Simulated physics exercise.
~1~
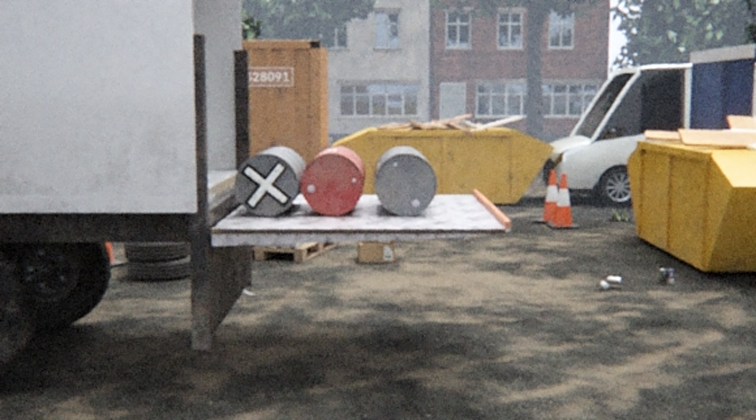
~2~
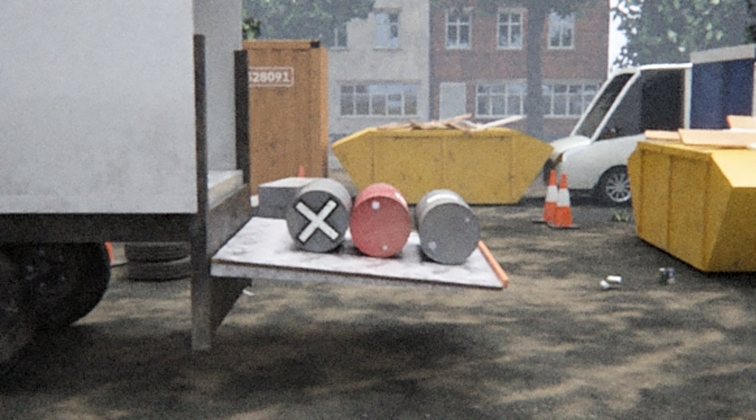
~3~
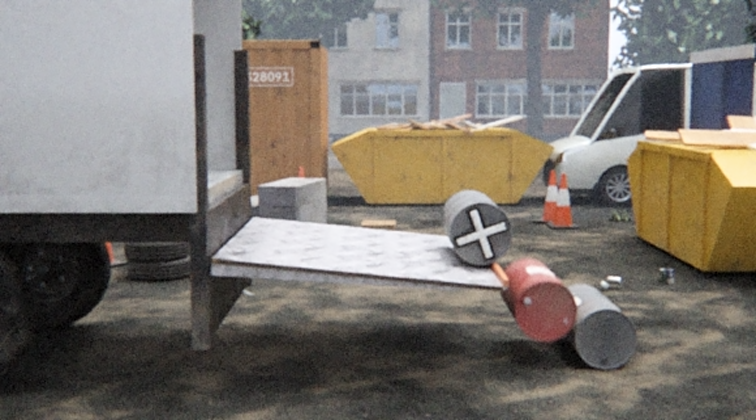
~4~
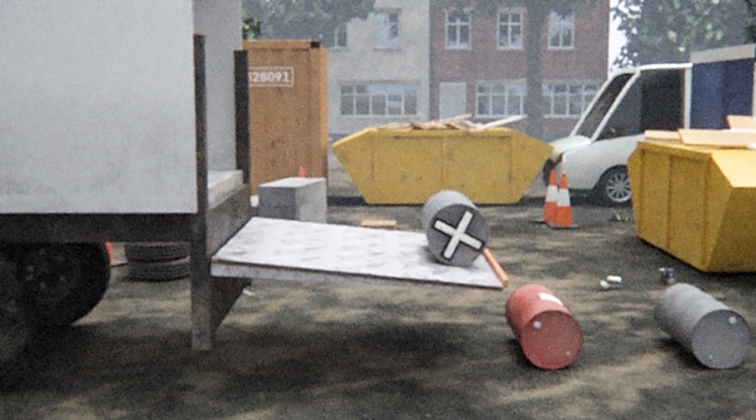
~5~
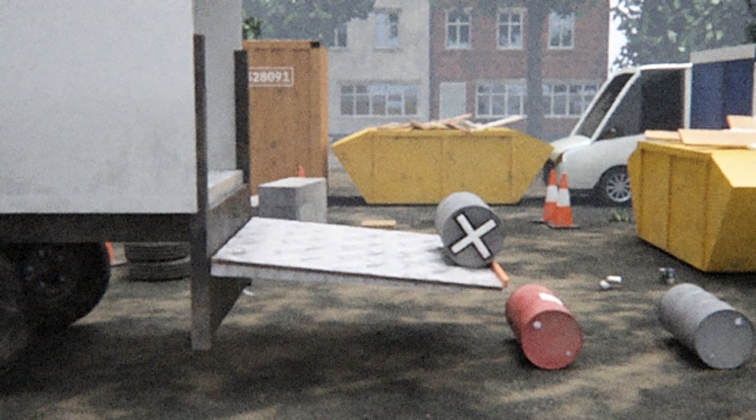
At the start, three drums lie in a row on the level lift plate of a lorry, a dark one with a white cross, a red one and a plain grey one. The plate drops a little and noses down, and all three roll right towards the orange stop at its edge. The grey drum goes over first and the red one follows, both tumbling to the ground. The crossed drum reaches the stop, rocks back slightly and stays on the plate. It ends resting there, with the red drum on the ground below and the grey one farther right.
